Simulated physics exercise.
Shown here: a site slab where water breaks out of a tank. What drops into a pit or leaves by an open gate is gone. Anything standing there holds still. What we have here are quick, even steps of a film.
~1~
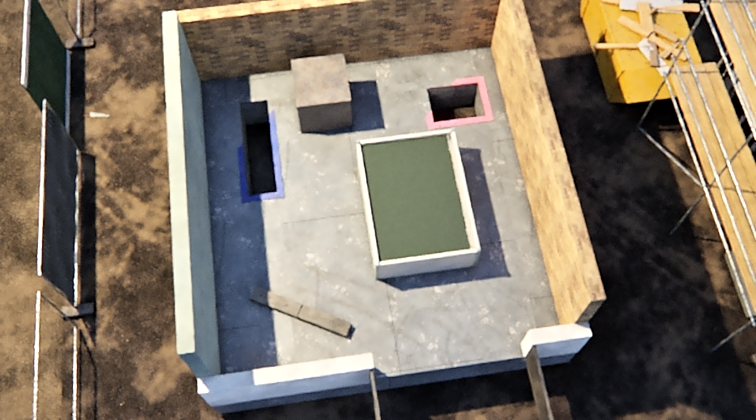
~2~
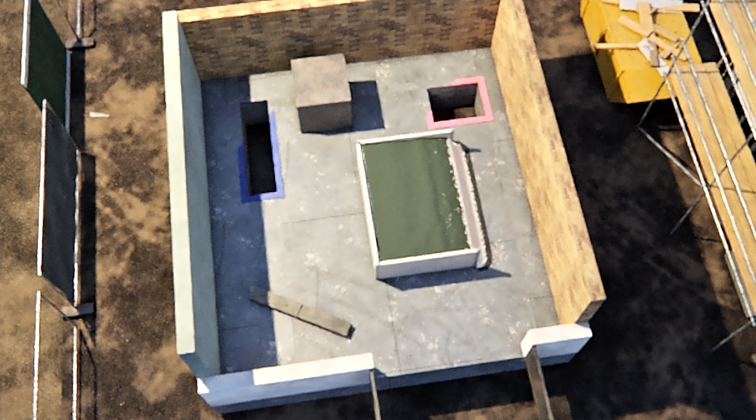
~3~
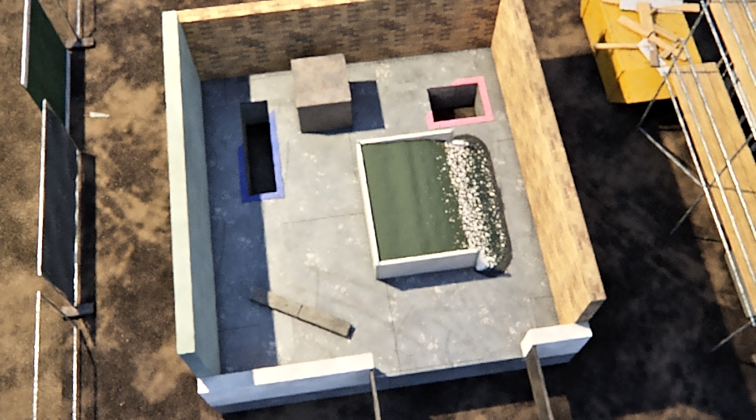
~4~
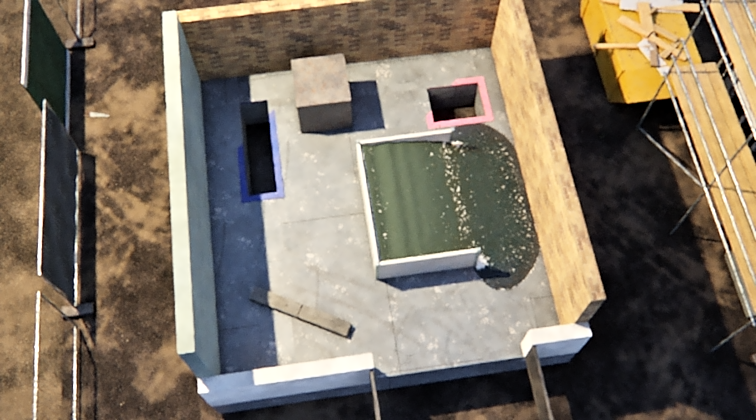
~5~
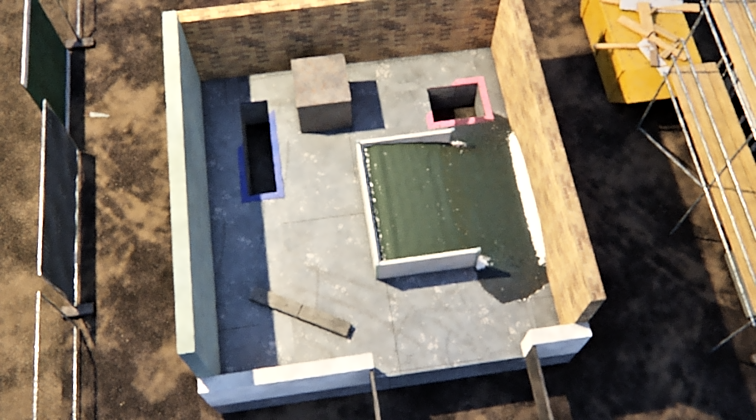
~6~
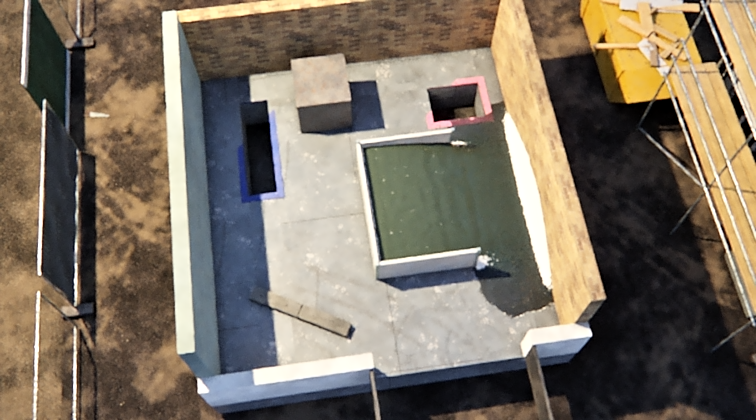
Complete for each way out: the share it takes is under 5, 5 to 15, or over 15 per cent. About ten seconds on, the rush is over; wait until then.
Completed: For the gate it is over 15 per cent; for the blue pit it is under 5 per cent; for the pink pit it is over 15 per cent.
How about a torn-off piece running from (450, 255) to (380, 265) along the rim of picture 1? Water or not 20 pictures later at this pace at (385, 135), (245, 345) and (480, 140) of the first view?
In the order asked: Out of reach, sodden, out of reach.
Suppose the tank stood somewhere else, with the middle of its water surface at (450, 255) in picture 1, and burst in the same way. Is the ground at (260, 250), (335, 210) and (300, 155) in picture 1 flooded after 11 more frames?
Spot 1 unwetted, spot 2 unwetted, and spot 3 unwetted.
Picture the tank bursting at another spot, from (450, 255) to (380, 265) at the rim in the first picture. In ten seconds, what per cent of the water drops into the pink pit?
About 0 percent ends up in the pink pit, by my reckoning.
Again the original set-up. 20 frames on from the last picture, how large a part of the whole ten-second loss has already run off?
Close to 40 per cent.
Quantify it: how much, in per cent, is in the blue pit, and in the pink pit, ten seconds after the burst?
That's 2 per cent for the first and 28 per cent for the second.
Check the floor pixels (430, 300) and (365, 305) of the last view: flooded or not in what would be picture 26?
One after the other: Waterlogged, waterlogged.
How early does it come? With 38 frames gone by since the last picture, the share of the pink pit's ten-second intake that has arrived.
Roughly 80 percent.
A moment on, water covers 20 % of the floor; the gate 0 %, the blue pit 0 %, the pink pit 1 %.
Next, water covers 25 % of the floor; the gate 1 %, the blue pit 0 %, the pink pit 6 %.
Then, water covers 50 % of the floor; the gate 9 %, the blue pit 0 %, the pink pit 15 %.
Later, water covers 70 % of the floor; the gate 18 %, the blue pit 0 %, the pink pit 22 %.
In the end, water covers 80 % of the floor; the gate 27 %, the blue pit 2 %, the pink pit 28 %.
